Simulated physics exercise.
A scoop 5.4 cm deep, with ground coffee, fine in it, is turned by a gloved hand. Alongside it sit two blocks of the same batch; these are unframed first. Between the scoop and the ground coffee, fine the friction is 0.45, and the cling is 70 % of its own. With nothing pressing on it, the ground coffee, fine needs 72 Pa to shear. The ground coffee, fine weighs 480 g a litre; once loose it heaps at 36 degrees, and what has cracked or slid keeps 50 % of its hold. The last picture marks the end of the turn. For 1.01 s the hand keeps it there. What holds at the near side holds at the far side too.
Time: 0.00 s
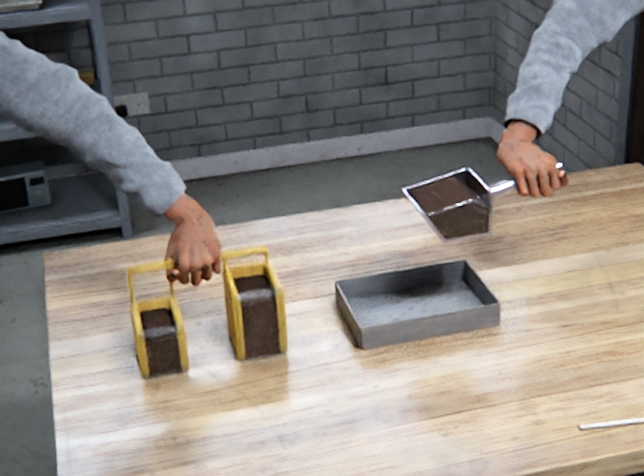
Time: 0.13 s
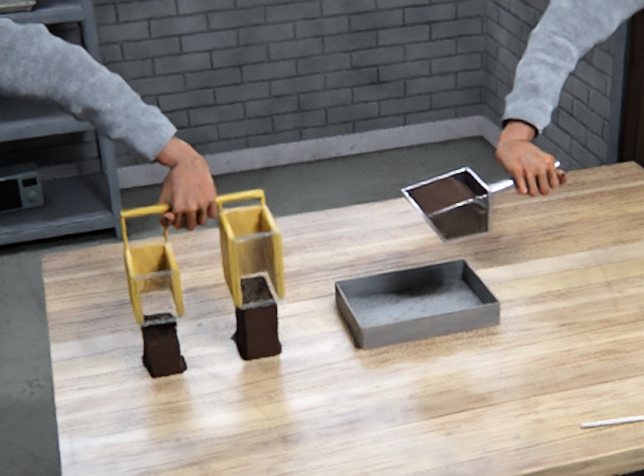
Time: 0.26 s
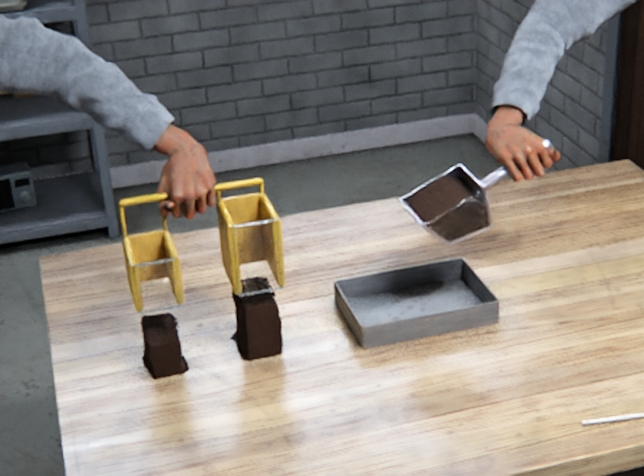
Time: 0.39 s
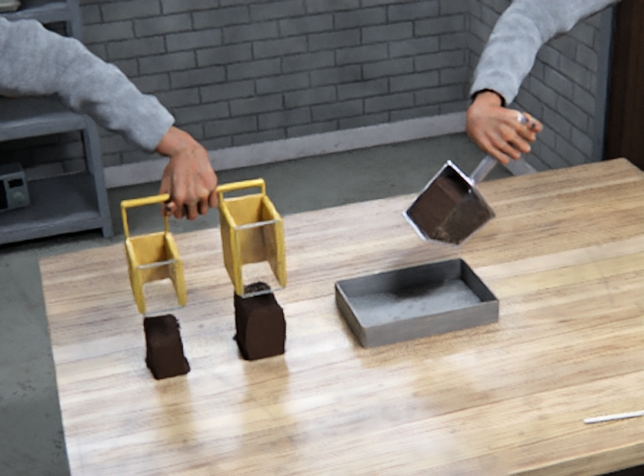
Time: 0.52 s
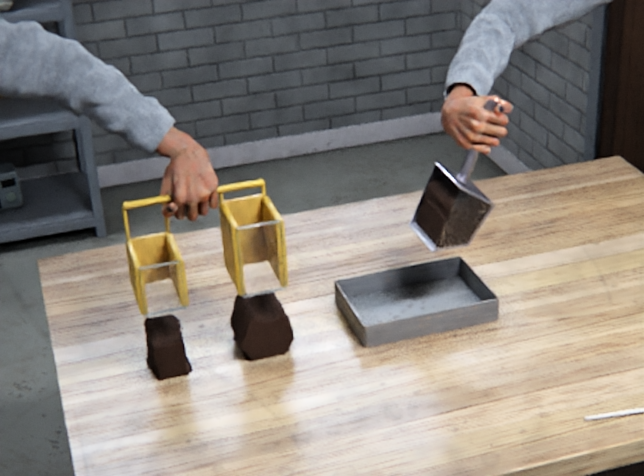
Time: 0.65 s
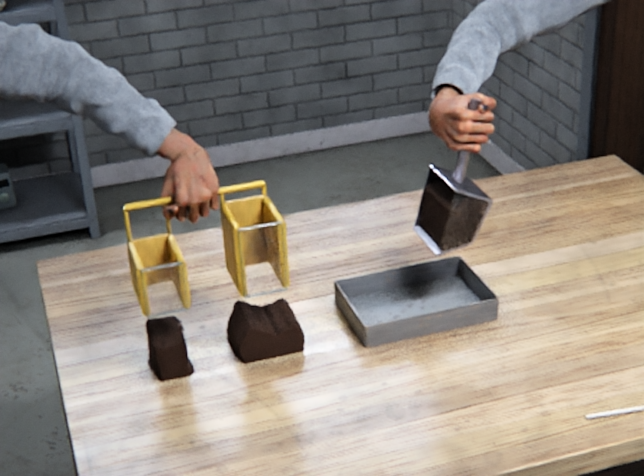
Two hands in grey sleeves work over a pale wooden table in a grey-brick room, seen from above at a slight angle. Two yellow open holders stand at left, a grey tray sits near the middle, and a metal scoop of dark brown grounds is at right. The left hand lifts the holders off two dark blocks, then the right tilts the scoop steeply while the right block slumps and widens, the view shifting slightly.
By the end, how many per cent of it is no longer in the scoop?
Roughly 0 percent.
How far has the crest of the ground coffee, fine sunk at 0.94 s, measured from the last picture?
By my estimate, near 0.0 cm.
After 0.79 s, the scoop is at 64 degrees and 0 % has left it.
After 0.94 s, the scoop is at 64 degrees and 0 % has left it.
After 1.10 s, the scoop is at 64 degrees and 0 % has left it.
After 1.26 s, the scoop is at 64 degrees and 0 % has left it.
After 1.36 s, at the end, the scoop is at 64 degrees and 0 % has left it.
